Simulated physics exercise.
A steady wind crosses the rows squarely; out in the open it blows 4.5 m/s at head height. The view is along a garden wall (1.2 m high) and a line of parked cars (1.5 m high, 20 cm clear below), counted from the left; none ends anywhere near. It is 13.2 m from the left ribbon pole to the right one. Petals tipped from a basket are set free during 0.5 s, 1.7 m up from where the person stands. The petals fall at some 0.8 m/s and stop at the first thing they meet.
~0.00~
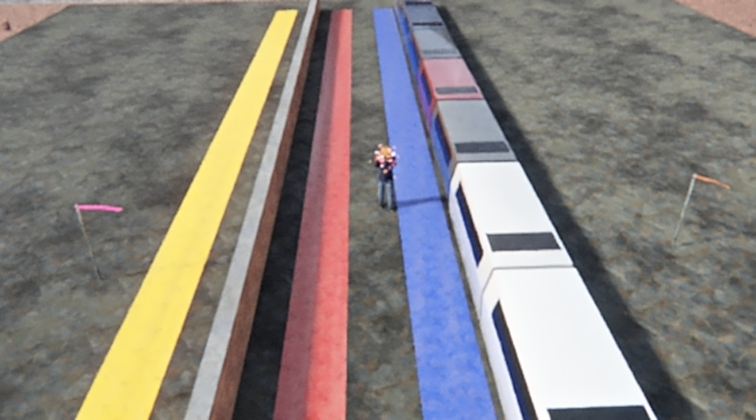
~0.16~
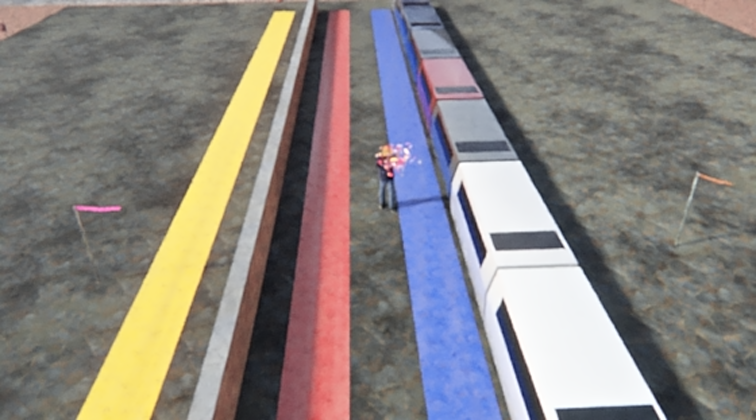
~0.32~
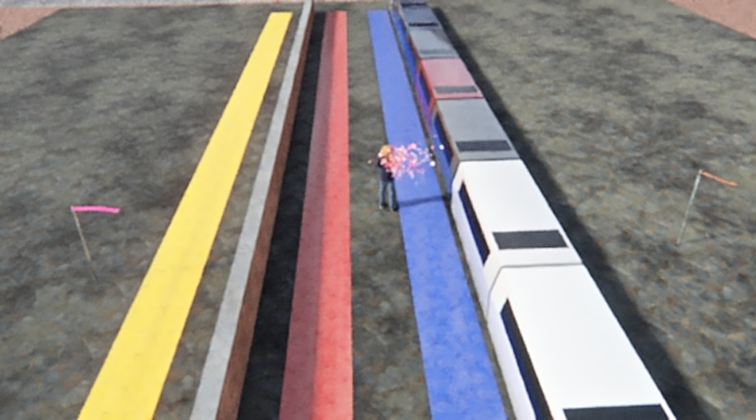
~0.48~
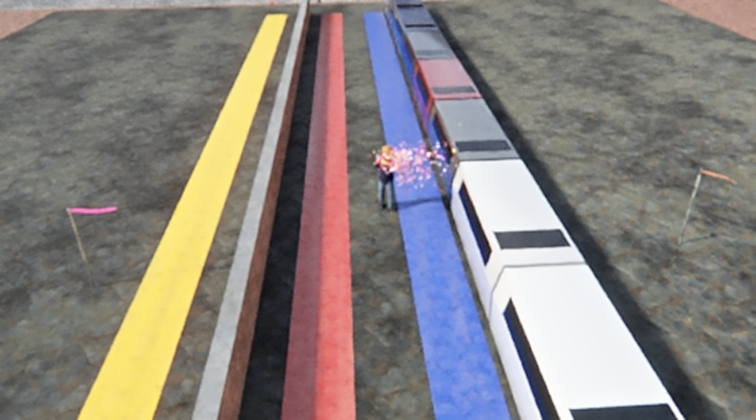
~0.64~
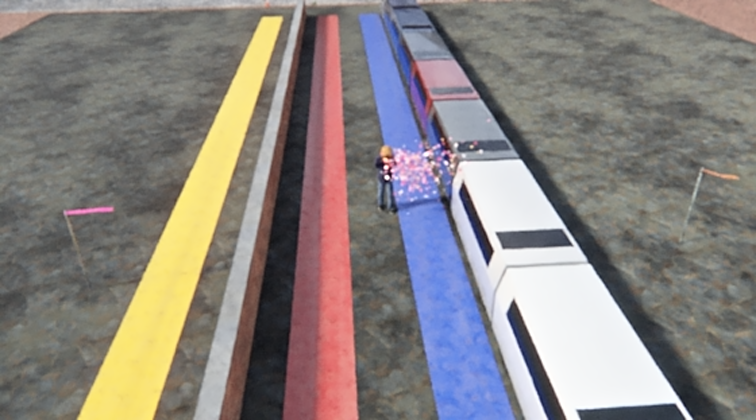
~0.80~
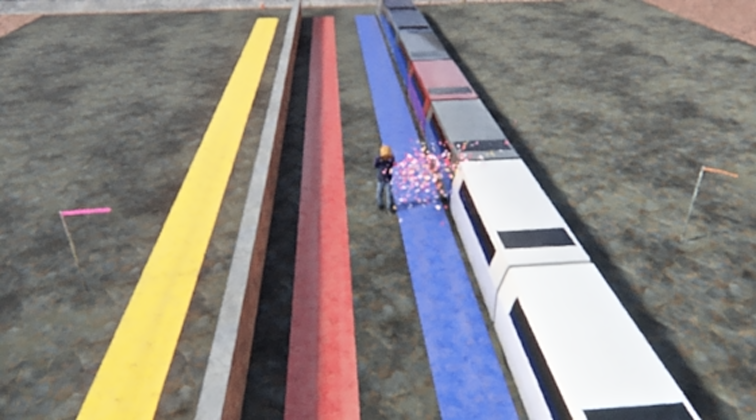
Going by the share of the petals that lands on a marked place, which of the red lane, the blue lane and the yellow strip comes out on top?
It is blue that catches most.
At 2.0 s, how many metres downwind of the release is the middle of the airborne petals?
About 0.5 m.
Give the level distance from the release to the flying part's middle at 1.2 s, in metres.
About 1.0 m.
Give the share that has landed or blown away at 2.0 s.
Near 75 %.
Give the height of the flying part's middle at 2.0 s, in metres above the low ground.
Roughly 0.4 m up.
After 1.2 s, 23 % is no longer flying here, and 0 % lies on the yellow strip, 4 % on the blue lane and 0 % on the red lane; the middle of what still flies is 0.7 m above the low ground, near (429, 193).
After 2.0 s, 74 % is no longer flying here, and 0 % lies on the yellow strip, 35 % on the blue lane and 0 % on the red lane; the middle of what still flies is 0.3 m above the low ground, near (401, 212).
After 3.5 s, 95 % is no longer flying here, and 0 % lies on the yellow strip, 41 % on the blue lane and 3 % on the red lane.
After 8.0 s, 100 % is no longer flying here, and 0 % lies on the yellow strip, 41 % on the blue lane and 4 % on the red lane.
After 45.0 s, 100 % is no longer flying here, and 0 % lies on the yellow strip, 41 % on the blue lane and 4 % on the red lane.
